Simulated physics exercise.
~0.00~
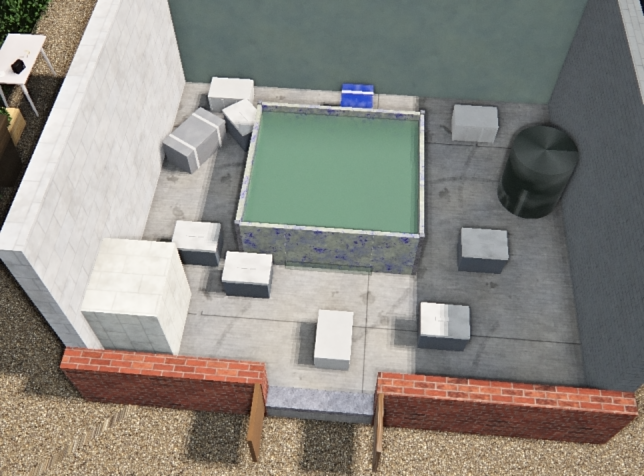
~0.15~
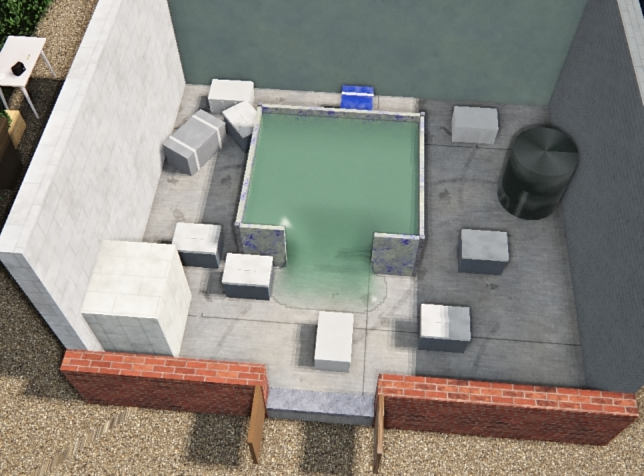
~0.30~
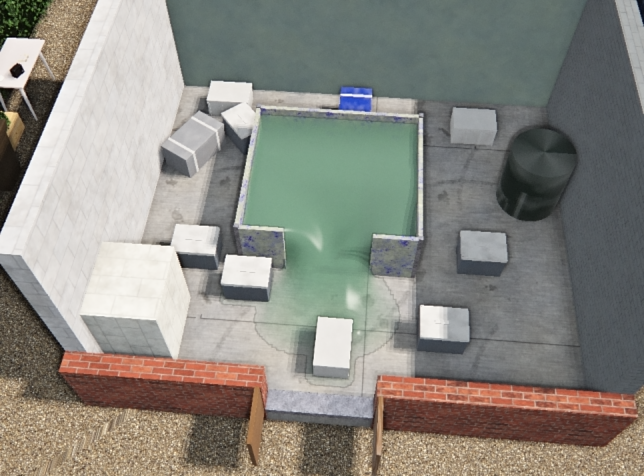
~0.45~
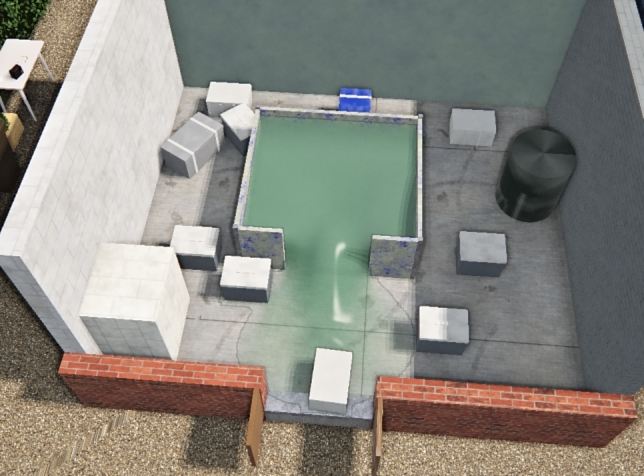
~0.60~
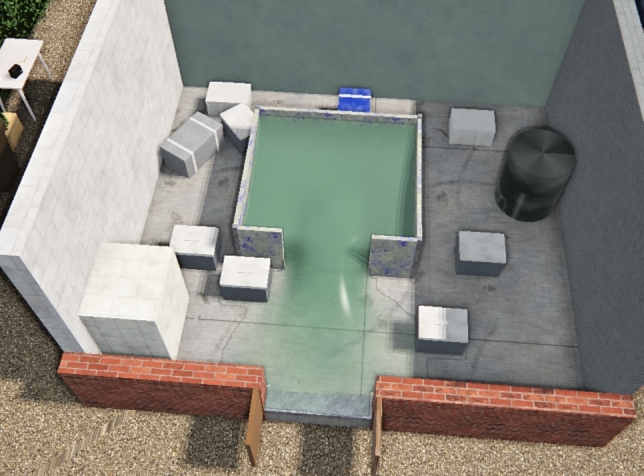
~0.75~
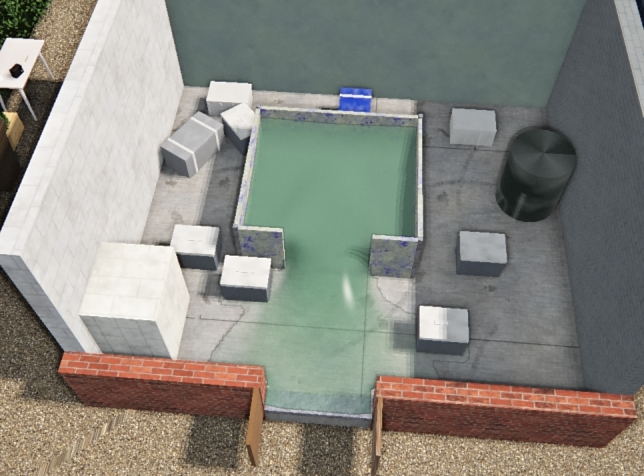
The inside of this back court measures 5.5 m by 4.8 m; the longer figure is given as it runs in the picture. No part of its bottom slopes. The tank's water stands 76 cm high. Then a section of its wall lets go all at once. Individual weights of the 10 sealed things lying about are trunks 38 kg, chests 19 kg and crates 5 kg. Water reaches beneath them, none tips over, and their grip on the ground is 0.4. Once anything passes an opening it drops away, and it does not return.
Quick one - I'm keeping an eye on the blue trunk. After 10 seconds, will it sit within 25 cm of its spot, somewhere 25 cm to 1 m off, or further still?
I'd bet it stays anchored there.
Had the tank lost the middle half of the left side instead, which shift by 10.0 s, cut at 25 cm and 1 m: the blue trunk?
Well, the blue trunk goes a long way then.
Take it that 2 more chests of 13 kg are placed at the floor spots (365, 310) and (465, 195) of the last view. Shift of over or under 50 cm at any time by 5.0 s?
Taking them in order, they come out greater and smaller.
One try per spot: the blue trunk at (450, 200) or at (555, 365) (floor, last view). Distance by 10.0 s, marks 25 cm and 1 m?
One try each gives this: It remains roughly in place, then it wanders off a long way.
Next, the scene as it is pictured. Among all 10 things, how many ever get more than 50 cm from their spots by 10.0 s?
That comes to 5.
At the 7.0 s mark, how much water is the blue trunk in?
About 4 cm.
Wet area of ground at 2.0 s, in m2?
Some 11.0 m2 of it.
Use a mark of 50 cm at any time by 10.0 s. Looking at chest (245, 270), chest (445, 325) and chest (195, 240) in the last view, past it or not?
First one went too far, second one stayed inside, third one went too far.
After 2.0 s the blue trunk is near (355, 108), 0.0 m from its start, aground; 1 of 10 are out; 0 afloat.
After 4.5 s the blue trunk is near (355, 108), 0.0 m from its start, aground; 1 of 10 are out; 1 afloat.
After 7.0 s the blue trunk is near (355, 108), 0.0 m from its start, aground; 1 of 10 are out; 1 afloat.
After 10.0 s the blue trunk is near (355, 108), 0.0 m from its start, aground; 1 of 10 are out; 2 afloat.
